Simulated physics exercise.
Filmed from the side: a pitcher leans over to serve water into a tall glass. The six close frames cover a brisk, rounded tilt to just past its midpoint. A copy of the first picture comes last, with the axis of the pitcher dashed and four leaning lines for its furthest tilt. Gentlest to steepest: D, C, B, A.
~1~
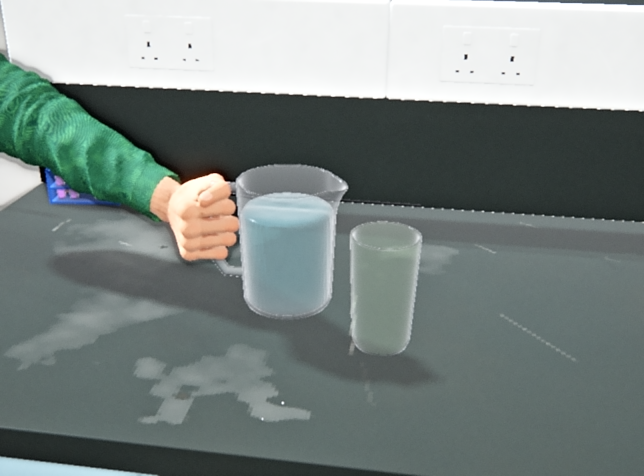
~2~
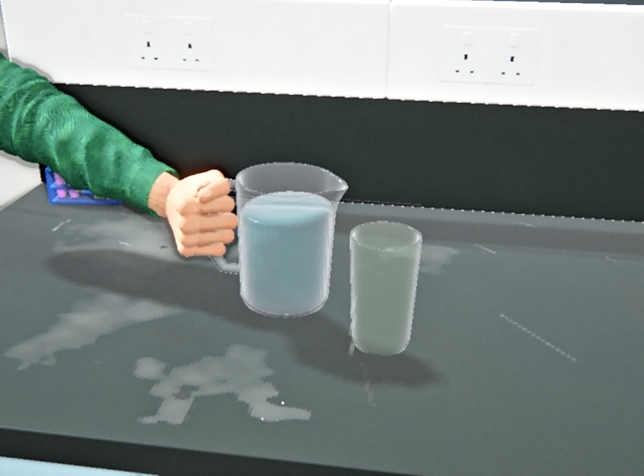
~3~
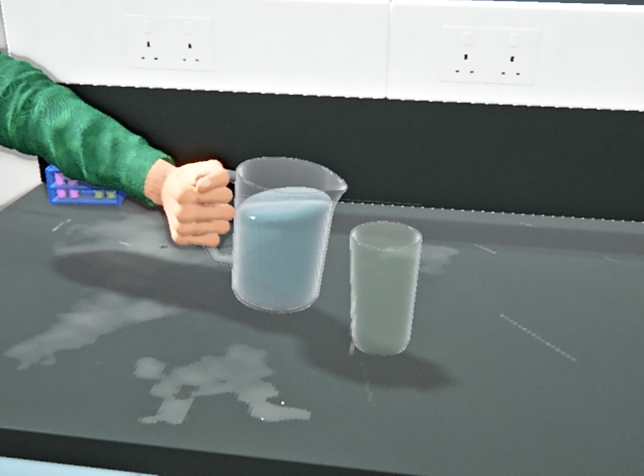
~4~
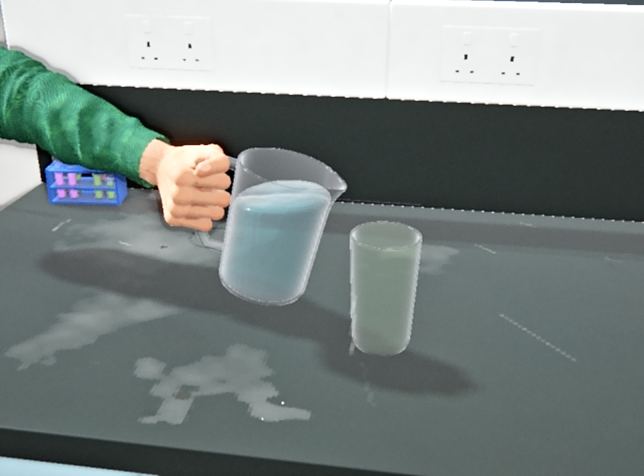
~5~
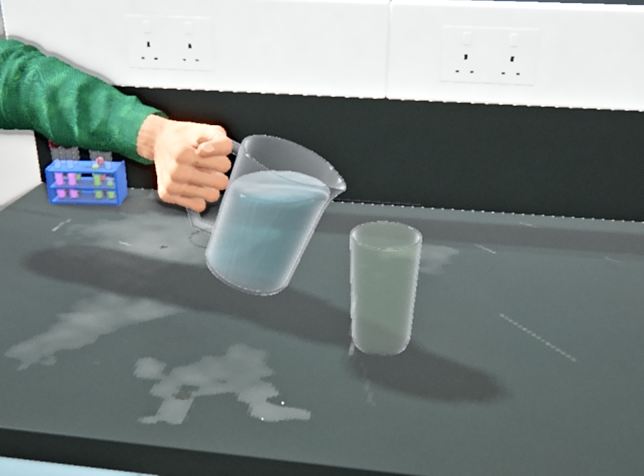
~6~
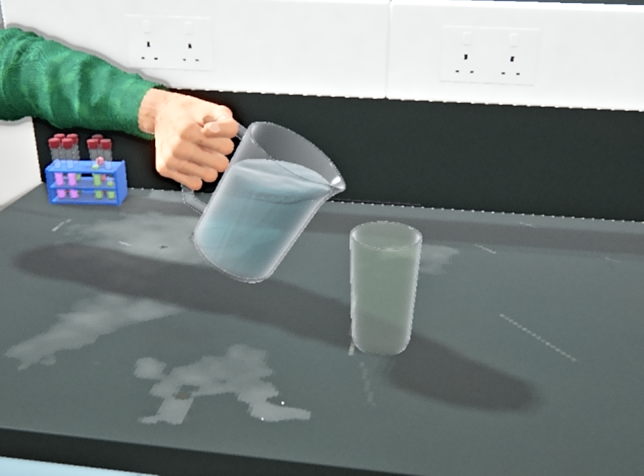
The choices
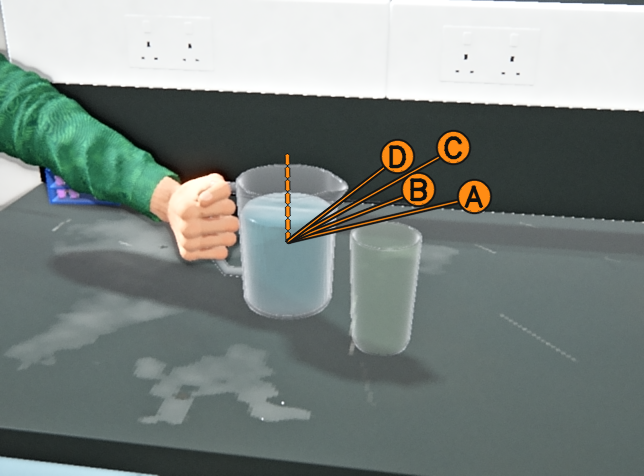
A hand in a green sleeve lifting and steadily tilting a clear pitcher of water rightward beside a tall glass on a dark worktop.
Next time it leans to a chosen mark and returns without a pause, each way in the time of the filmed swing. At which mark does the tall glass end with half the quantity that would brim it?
B.
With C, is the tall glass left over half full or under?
Under.
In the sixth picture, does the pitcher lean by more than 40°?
No, it does not.
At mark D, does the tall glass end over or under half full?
Under half.
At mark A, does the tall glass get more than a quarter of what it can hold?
Yes, it does.
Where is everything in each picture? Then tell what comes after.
The first picture shows upright, lip at (345, 187); rim of the tall glass round (386, 235); nothing has left yet.
The second picture shows upright, lip at (345, 187); nothing has left yet.
The third picture shows tipped about 6°, lip at (345, 187); nothing has left yet.
The fourth picture shows tipped about 13°, lip at (344, 187); nothing has left yet.
The fifth picture shows tipped about 21°, lip at (344, 187); nothing has left yet.
The sixth picture shows tipped about 30°, lip at (343, 186); nothing has left yet.
In orange, A at (458, 201); B at (403, 196); C at (439, 157); D at (384, 167).
If A is chosen, the tall glass ends with about 60 % of what it can hold; 7 % of the water is spilt.
If B is chosen, the tall glass ends with about 49 % of what it can hold.
If C is chosen, the tall glass ends with about 33 % of what it can hold.
If D is chosen, the tall glass ends with about 19 % of what it can hold.
